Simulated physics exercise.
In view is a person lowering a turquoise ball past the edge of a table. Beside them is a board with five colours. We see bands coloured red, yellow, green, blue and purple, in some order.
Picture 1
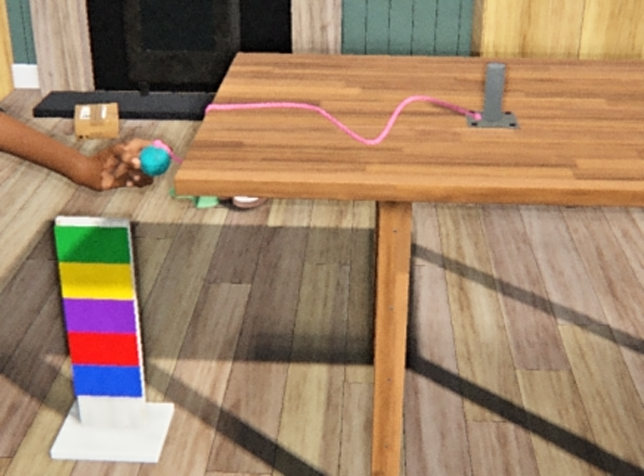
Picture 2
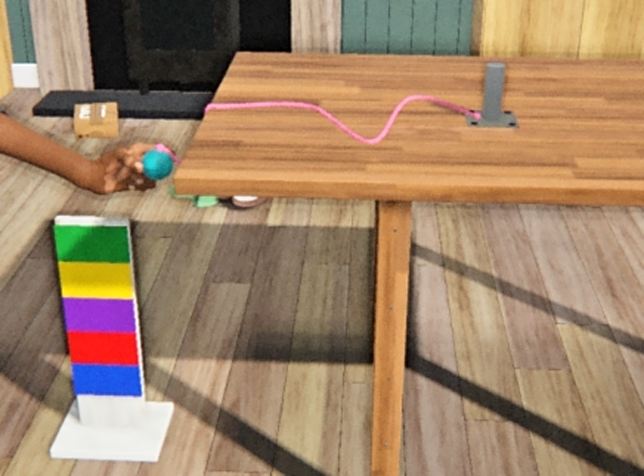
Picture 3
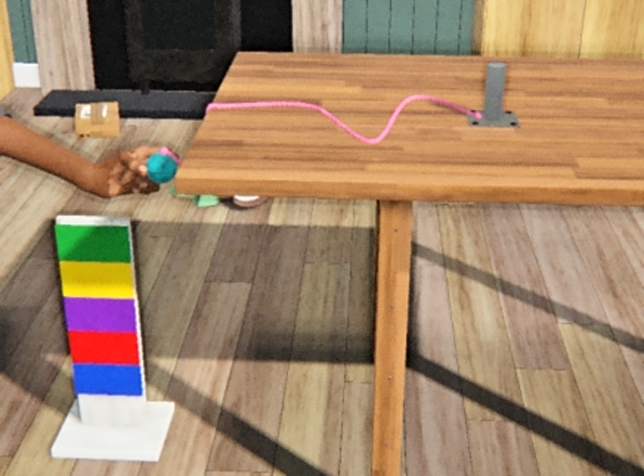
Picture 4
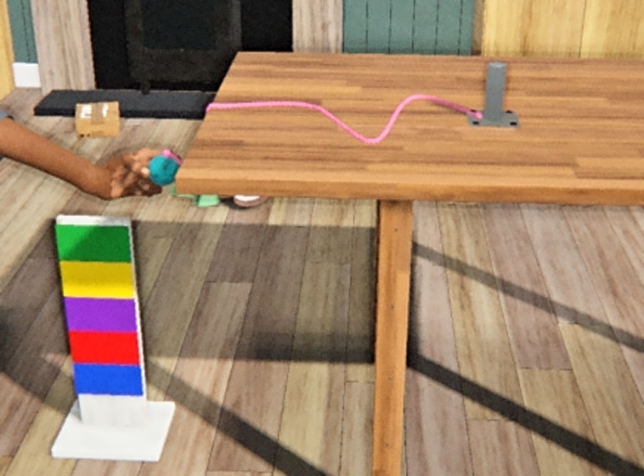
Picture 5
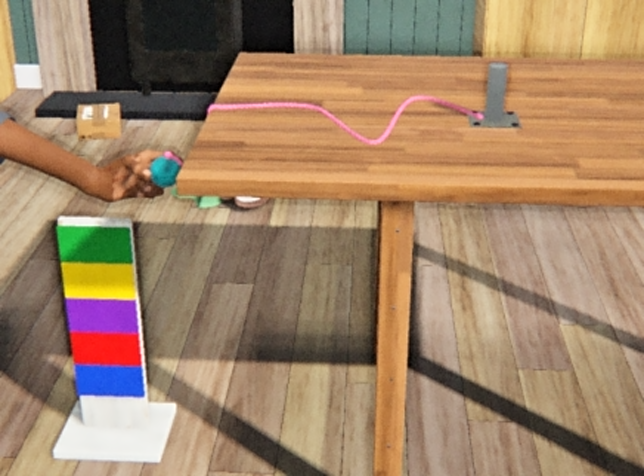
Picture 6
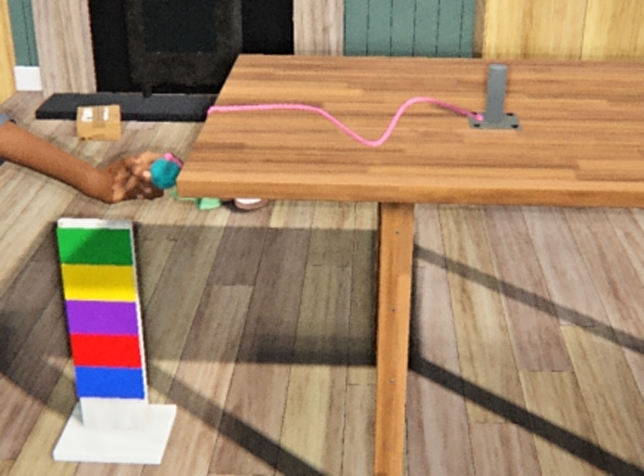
A hand reaches in from the left, holding a turquoise ball beside the near left corner of a wooden table, seen from slightly above in a room with plank flooring. A pink lace curves across the tabletop to a grey metal bracket, and a white stand below left carries green, yellow, purple, red and blue bands. The hand shifts the ball very slightly right and down, while the lace stays practically still.
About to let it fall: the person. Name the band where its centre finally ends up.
Its centre finishes at the blue band.
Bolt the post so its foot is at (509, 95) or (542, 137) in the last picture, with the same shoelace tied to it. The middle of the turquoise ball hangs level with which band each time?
First case: Red. Second case: Red.
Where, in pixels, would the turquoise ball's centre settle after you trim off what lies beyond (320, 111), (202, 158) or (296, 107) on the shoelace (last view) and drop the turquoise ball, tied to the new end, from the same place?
I'd expect it near (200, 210) on the first try, near (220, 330) on the second and near (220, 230) on the third.
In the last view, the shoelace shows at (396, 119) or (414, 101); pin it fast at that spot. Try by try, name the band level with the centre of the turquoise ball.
In order: Purple; red.
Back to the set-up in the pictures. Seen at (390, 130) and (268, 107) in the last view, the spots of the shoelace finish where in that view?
Final spots: (286, 116), then (211, 243).
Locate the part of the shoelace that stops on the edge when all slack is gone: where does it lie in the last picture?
It's near (351, 134) in the last picture.
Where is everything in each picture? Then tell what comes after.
In the first picture, turquoise ball (154, 160); green (92, 246); yellow (96, 282); purple (100, 317); red (104, 350); blue (107, 382).
In the second picture, turquoise ball (158, 164); shoelace through (444, 103) (395, 114) (358, 138) (316, 108) (218, 107).
In the third picture, turquoise ball (162, 168).
In the fourth picture, turquoise ball (164, 170); shoelace through (445, 103) (396, 114) (360, 138) (317, 108) (219, 106).
In the fifth picture, turquoise ball (165, 172).
In the sixth picture, turquoise ball (165, 173); shoelace through (446, 105) (398, 116) (361, 140) (318, 111) (221, 109).
A little later, ball near (204, 353); level with red.
Next, ball near (234, 377); level with blue.
Later still, ball near (211, 380); level with blue.
When it is over, ball near (227, 381); level with blue. The shoelace holds its middle at blue.
